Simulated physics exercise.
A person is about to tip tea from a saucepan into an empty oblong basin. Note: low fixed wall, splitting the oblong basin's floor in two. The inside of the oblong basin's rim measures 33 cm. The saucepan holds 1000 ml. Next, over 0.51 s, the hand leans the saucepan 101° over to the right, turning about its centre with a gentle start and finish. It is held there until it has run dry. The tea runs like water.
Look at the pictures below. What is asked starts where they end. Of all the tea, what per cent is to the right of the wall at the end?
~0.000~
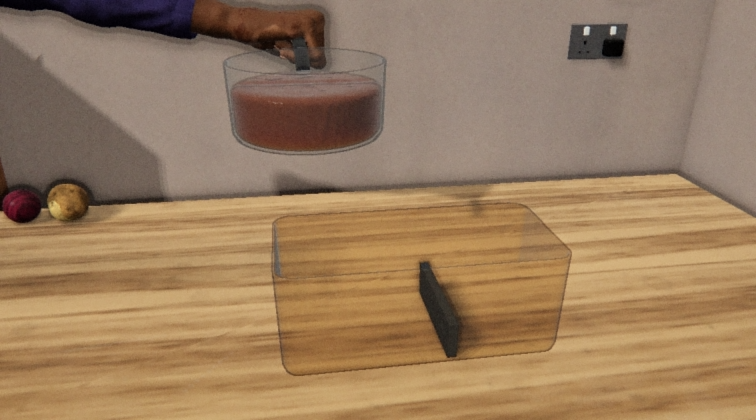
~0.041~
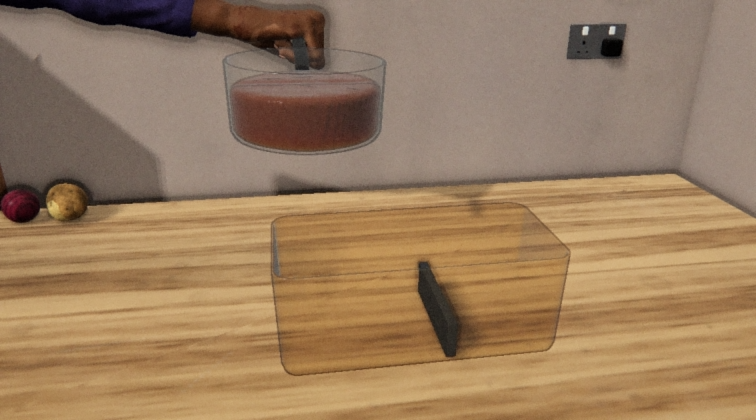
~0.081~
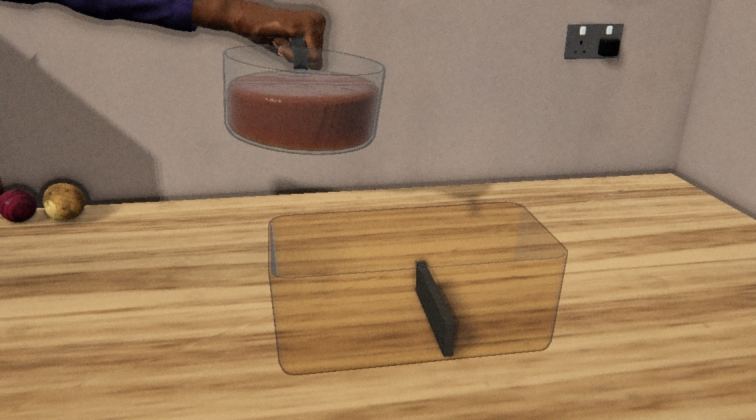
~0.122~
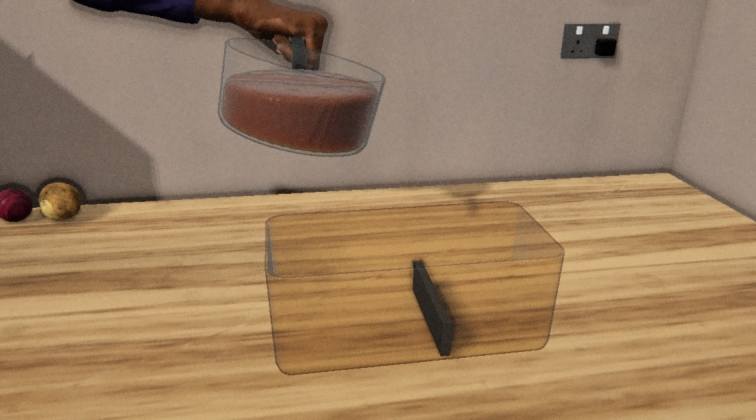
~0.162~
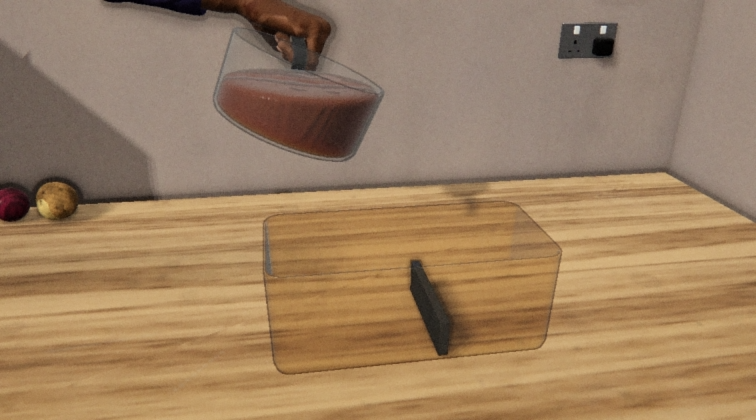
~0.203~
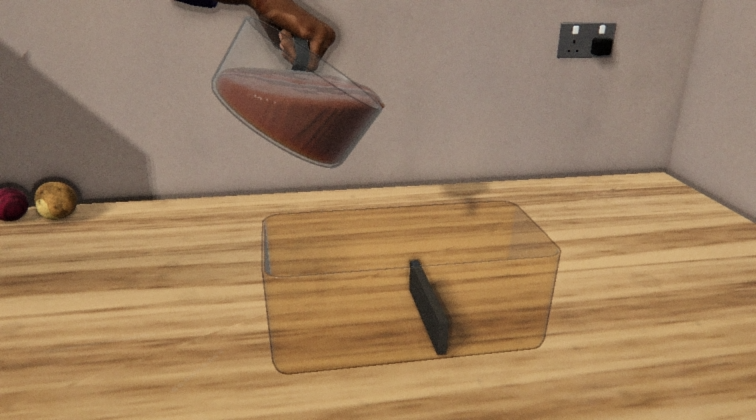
I would say 24 percent.
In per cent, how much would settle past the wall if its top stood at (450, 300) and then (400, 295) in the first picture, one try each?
I'd put it at about 20 per cent for the first and about 70 per cent for the second.
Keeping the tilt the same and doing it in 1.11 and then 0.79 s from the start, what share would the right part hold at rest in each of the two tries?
It comes to 50 per cent, and then 40 per cent.
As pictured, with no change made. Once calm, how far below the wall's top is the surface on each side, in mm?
Measured: Left around 22 mm, right around 34 mm.
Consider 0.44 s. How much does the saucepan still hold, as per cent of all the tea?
Fraction remaining: Approx. 26 per cent.
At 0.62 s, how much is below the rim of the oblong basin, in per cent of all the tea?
86 per cent or thereabouts.
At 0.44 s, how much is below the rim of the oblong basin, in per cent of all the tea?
18 %, give or take.
After 0.44 s the tilt is 97° and 27 per cent is still to pour, 13 is left of the wall and 6 right of it.
After 0.62 s the tilt is 101° and 7 per cent is still to pour, 61 is left of the wall and 24 right of it.
After 0.81 s the tilt is 101° and 2 per cent is still to pour, 60 is left of the wall and 22 right of it.
After 1.01 s the tilt is 101° and 0 per cent is still to pour, 71 is left of the wall and 24 right of it.
In the end 71 per cent lies left of the wall, 24 right of it and 5 outside.
